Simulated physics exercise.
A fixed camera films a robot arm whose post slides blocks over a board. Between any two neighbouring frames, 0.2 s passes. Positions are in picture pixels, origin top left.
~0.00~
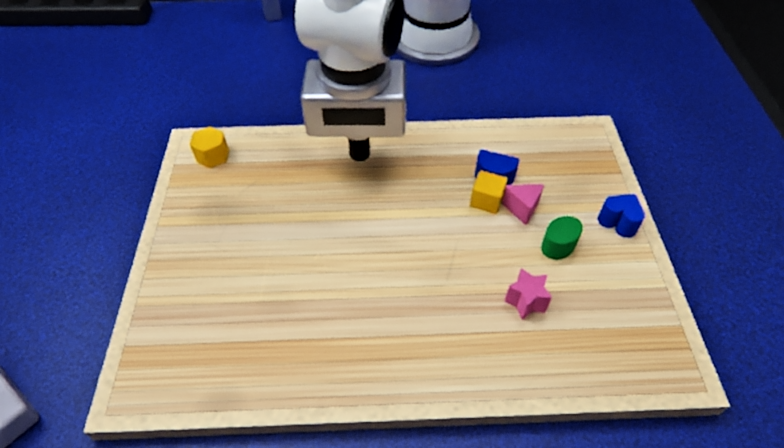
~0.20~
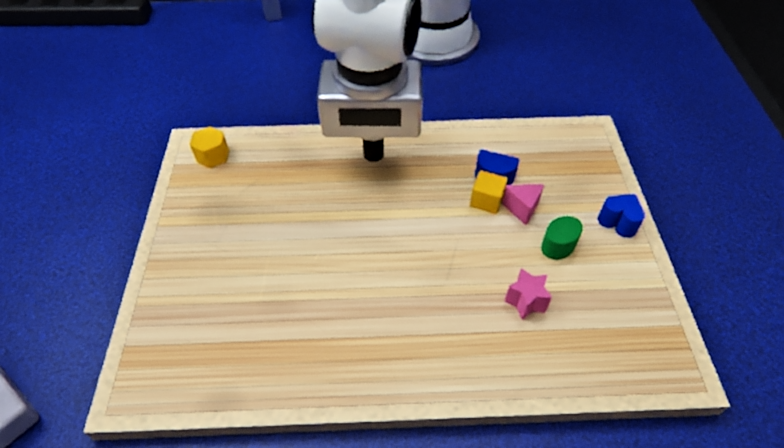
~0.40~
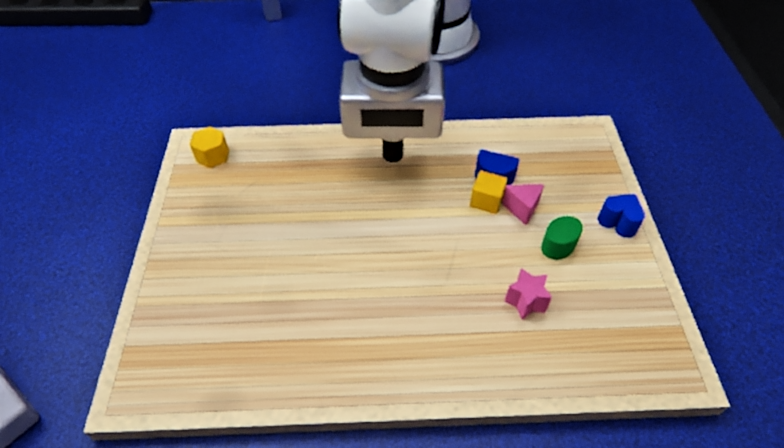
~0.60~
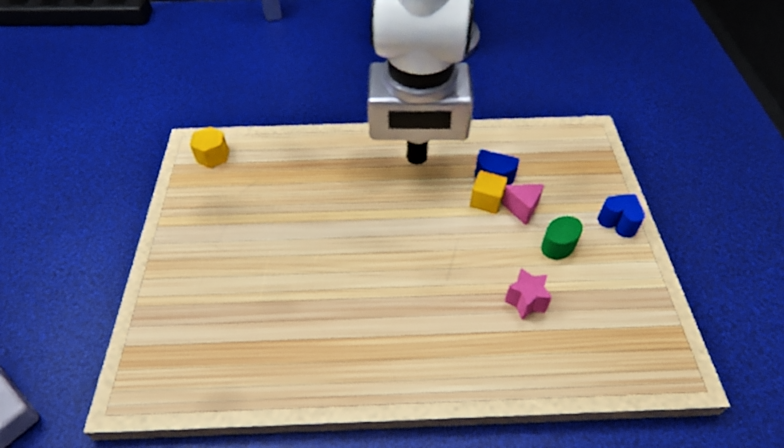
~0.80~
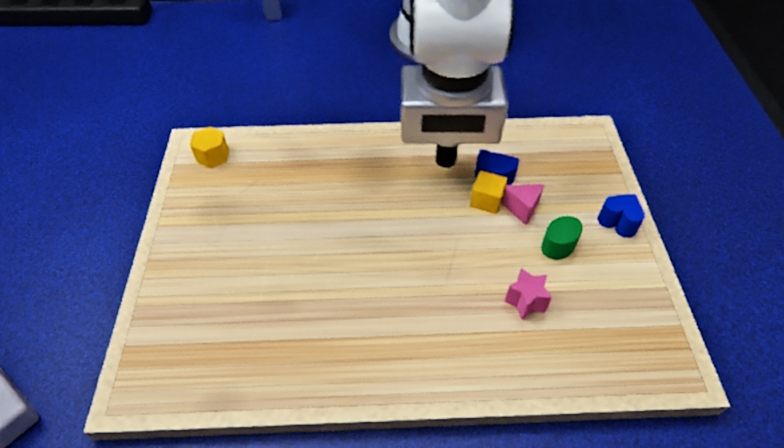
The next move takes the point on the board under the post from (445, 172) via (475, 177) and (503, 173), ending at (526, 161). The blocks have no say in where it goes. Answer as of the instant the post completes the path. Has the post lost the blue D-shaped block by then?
I believe so.
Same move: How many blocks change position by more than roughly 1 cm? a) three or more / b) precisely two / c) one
That would be c.
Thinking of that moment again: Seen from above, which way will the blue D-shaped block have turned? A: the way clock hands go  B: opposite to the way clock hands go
Answer: A.
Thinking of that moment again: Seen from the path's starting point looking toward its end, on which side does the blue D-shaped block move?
The right-hand side.
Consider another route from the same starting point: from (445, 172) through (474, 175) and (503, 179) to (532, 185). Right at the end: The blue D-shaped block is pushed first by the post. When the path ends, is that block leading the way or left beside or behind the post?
By then it is in front of the post.
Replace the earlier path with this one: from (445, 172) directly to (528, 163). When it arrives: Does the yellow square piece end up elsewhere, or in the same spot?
The yellow square piece keeps its place.
The first path, step by step. One third of the way, post (477, 166); blue D-shaped block (508, 162).
Two thirds of the way, post (507, 162); blue D-shaped block (537, 164), turned 25° clockwise.
At the end, post (529, 150); yellow square piece unmoved; blue D-shaped block (549, 161), turned 65° clockwise.
